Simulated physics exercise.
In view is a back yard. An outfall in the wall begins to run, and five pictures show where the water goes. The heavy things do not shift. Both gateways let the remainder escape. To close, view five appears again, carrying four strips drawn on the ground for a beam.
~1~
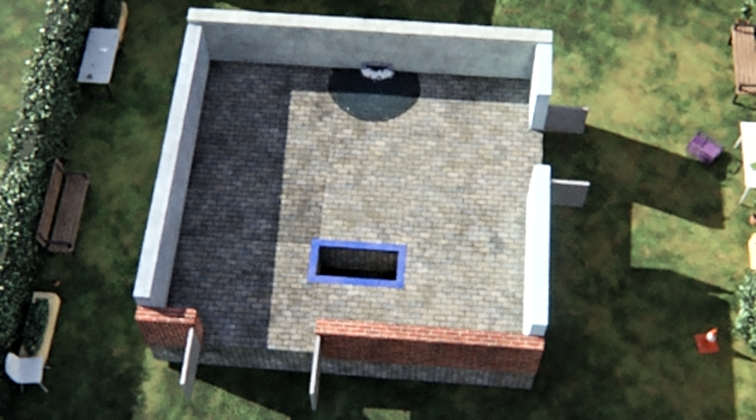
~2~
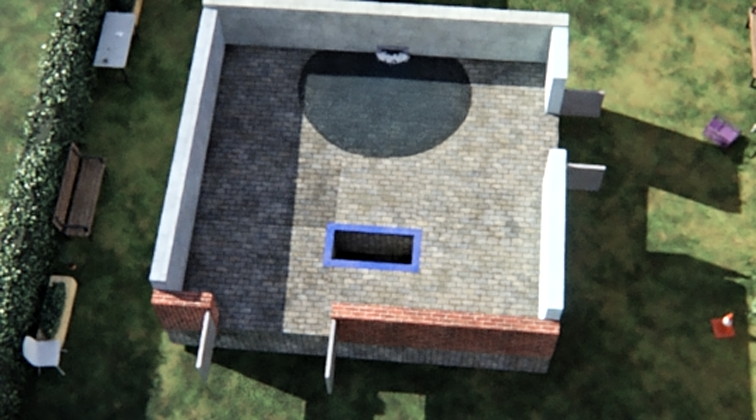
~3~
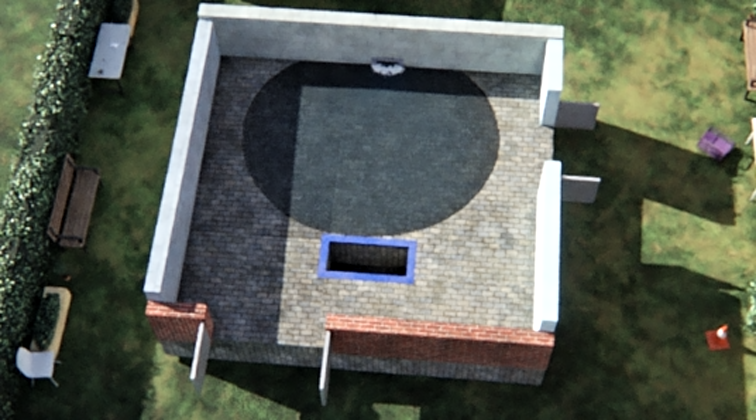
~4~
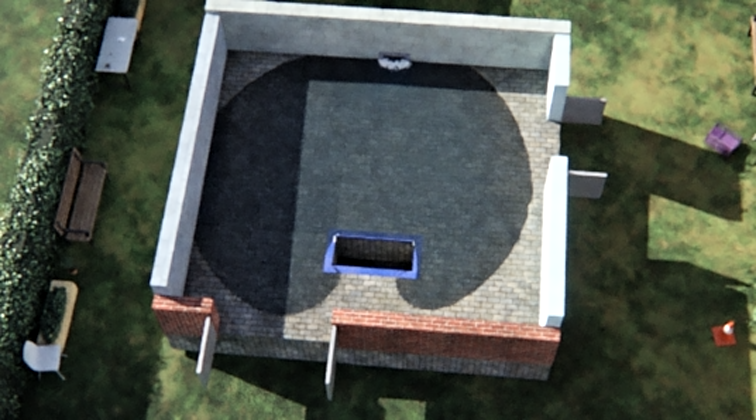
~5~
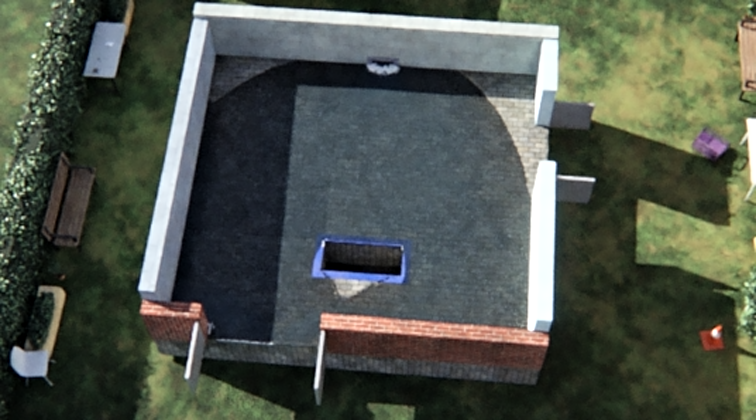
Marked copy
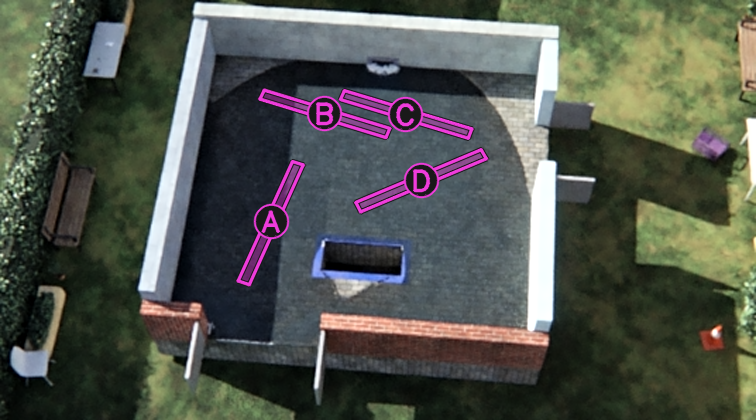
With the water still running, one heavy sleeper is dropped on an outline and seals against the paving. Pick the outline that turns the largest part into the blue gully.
A is best.
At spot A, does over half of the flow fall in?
No, it does not.
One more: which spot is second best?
Spot B.
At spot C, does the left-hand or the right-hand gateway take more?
The left one.
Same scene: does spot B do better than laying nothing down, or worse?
It is worse.
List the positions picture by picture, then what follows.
Outfall at (377, 67); blue gully at (357, 263); open gate at (262, 335); open gate at (528, 164); 5 % of the ground under water, visible out to (363, 114); blue gully still dry, in the first picture.
In the second picture, 17 % of the ground under water, visible out to (363, 151); blue gully still dry.
In the third picture, 40 % of the ground under water, visible out to (292, 214); blue gully still dry.
In the fourth picture, 68 % of the ground under water, visible out to (222, 264); blue gully taking water.
In the fifth picture, 84 % of the ground under water, visible out to (179, 280); blue gully taking water.
In magenta, A from (243, 282) to (297, 163); B from (262, 94) to (387, 132); C from (342, 95) to (470, 133); D from (358, 207) to (483, 154).
With A, about 34 % of the stream goes into the blue gully, about 66 % out by the gates.
With B, about 21 % of the stream goes into the blue gully, about 79 % out by the gates.
With C, about 3 % of the stream goes into the blue gully, about 97 % out by the gates.
With D, about 8 % of the stream goes into the blue gully, about 92 % out by the gates.
